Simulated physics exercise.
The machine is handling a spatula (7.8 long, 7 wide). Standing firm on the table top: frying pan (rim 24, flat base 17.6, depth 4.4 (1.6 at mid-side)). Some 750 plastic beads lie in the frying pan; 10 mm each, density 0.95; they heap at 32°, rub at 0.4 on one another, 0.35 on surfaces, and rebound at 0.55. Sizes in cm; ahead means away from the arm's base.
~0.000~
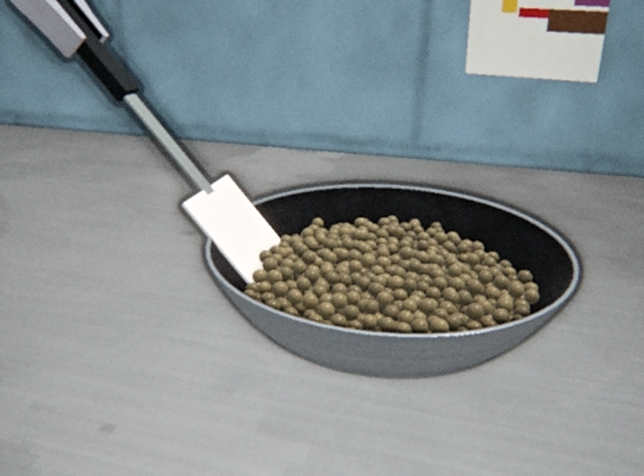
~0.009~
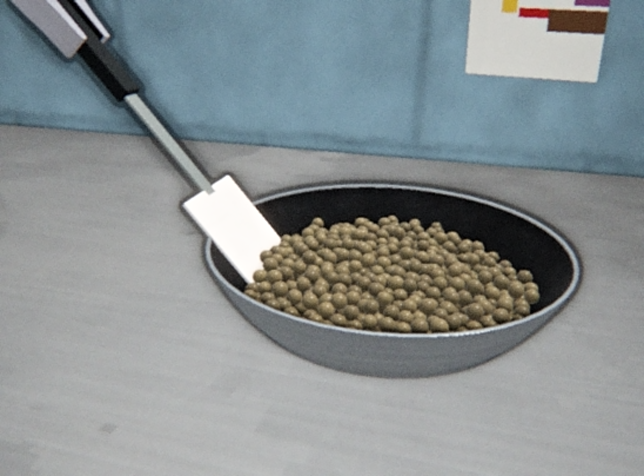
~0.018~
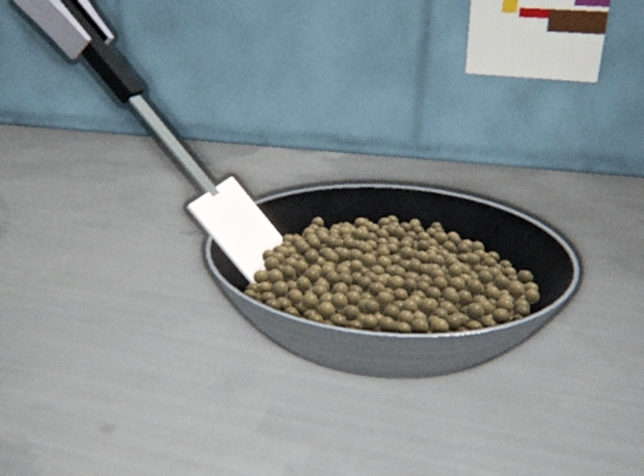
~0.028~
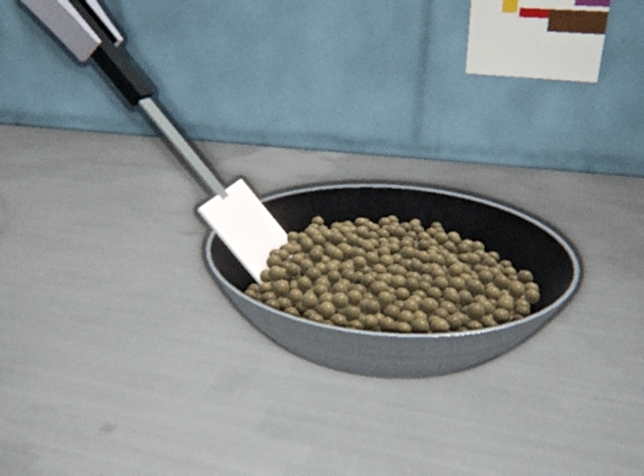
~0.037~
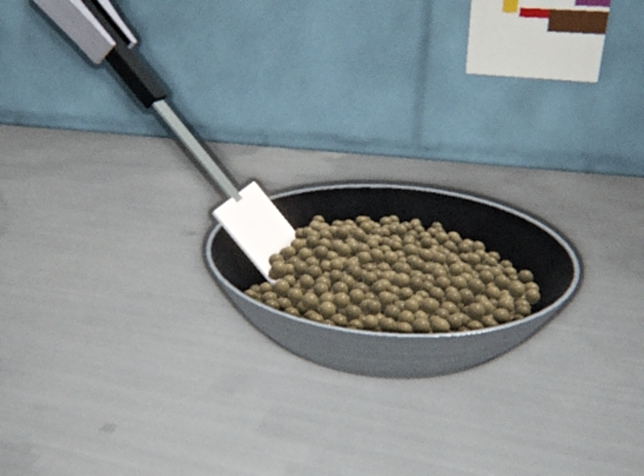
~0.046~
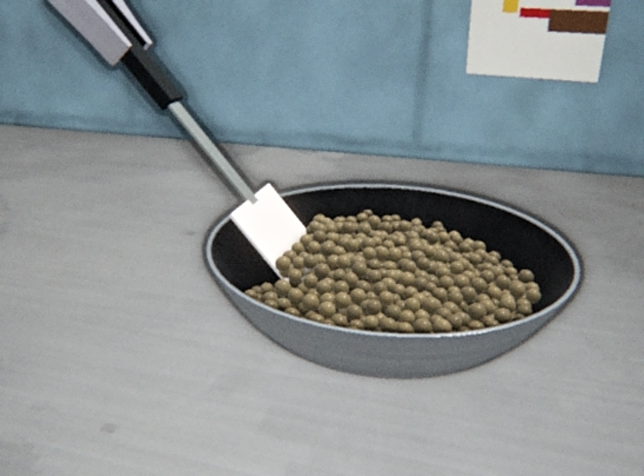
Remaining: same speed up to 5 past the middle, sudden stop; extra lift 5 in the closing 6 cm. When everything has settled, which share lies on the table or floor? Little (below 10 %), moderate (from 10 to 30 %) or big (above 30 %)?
On the table or floor the share is moderate, from 10 to 30 %.
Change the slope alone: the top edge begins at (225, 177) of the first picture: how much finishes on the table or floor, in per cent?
About 15 per cent.
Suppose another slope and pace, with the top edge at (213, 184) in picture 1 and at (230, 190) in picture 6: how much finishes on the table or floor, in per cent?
About 0 per cent.
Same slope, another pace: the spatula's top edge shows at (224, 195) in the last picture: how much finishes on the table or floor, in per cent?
Some 0 per cent.
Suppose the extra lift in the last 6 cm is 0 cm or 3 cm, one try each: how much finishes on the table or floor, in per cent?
Some 5 and 20 per cent.
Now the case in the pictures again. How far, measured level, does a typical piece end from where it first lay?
Some 2 cm.
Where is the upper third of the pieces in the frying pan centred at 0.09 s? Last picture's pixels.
At about (406, 252).
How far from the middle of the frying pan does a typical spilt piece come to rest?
Roughly 68 cm.
By 0.07 s, sloping 49°, highest piece 6 above the table; 750 in the frying pan.
By 0.09 s, sloping 49°, highest piece 7 above the table; 750 in the frying pan.
By 0.30 s, sloping 49°, highest piece 11 above the table; 622 in the frying pan, 50 on the table or floor, 78 on the blade or in flight.
By 1.35 s, sloping 49°, highest piece 4 above the table; 622 in the frying pan, 128 on the table or floor.
Final count, 622 in the frying pan, 128 on the table or floor. That is 17 % on the table or floor.
